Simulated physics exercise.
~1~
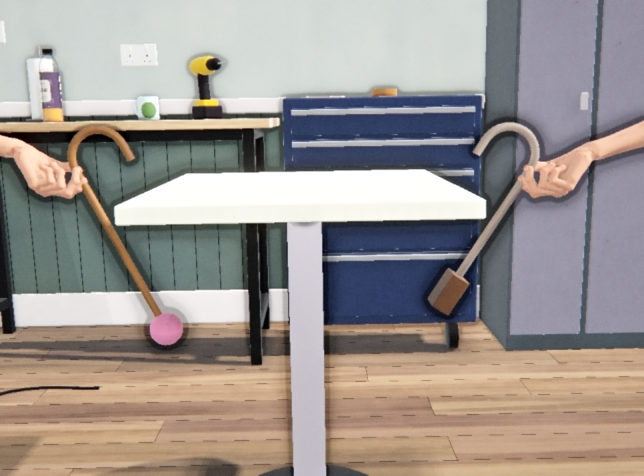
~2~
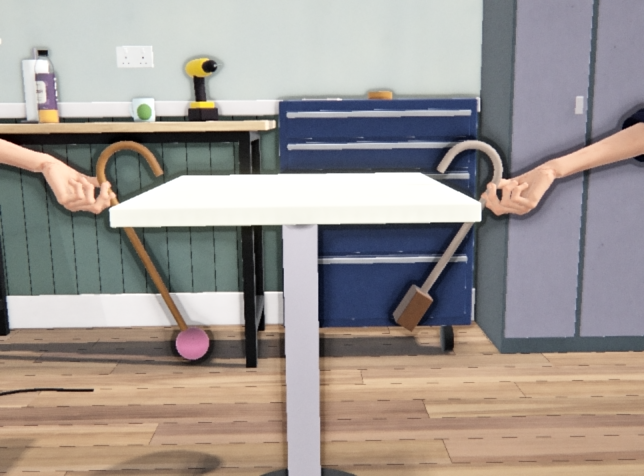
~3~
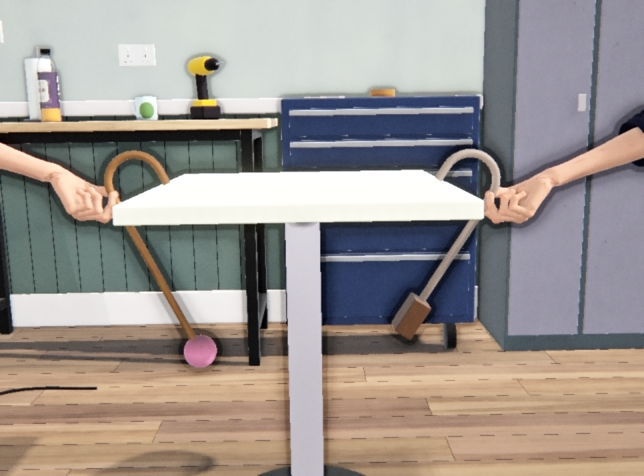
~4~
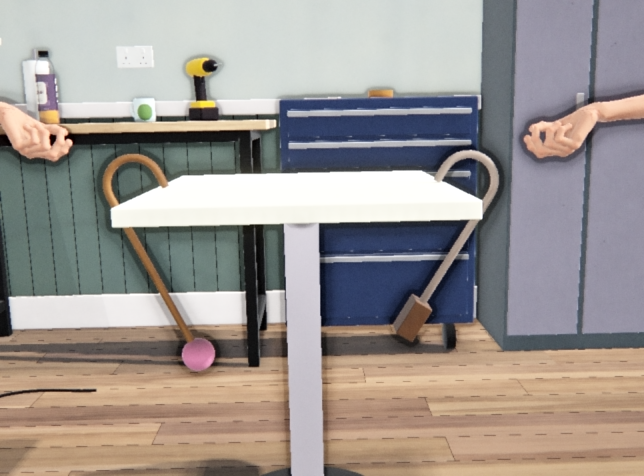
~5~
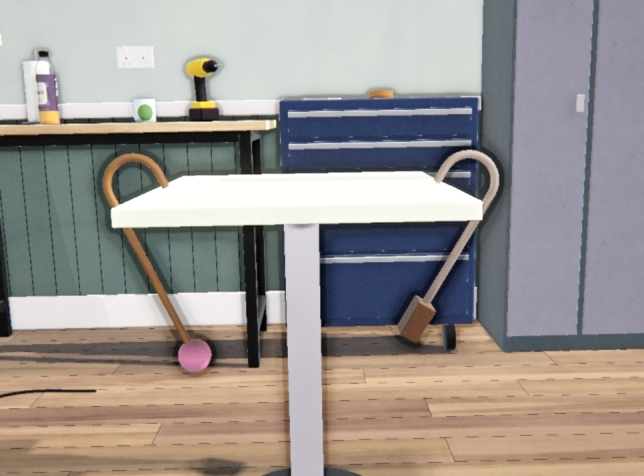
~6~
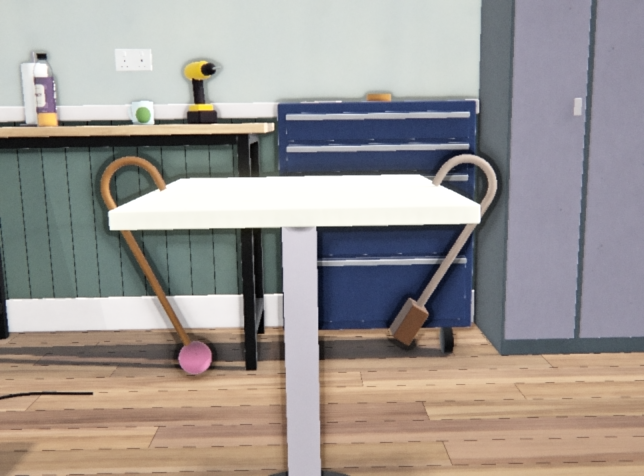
Two hands, one from each side, hold cane-like objects with curved handles beside a white table seen from the front in a workshop, with a green-panelled wall, a workbench, a blue drawer cabinet and grey lockers behind. The left object is brown with a pink round end, and the right one has a greyish handle and a brown block. The hands bring both inward and hook the curved tops over opposite table edges. Then they let go and draw back out of view. Both objects stay hooked on the edges, hanging at a slant with their lower ends beneath the tabletop.
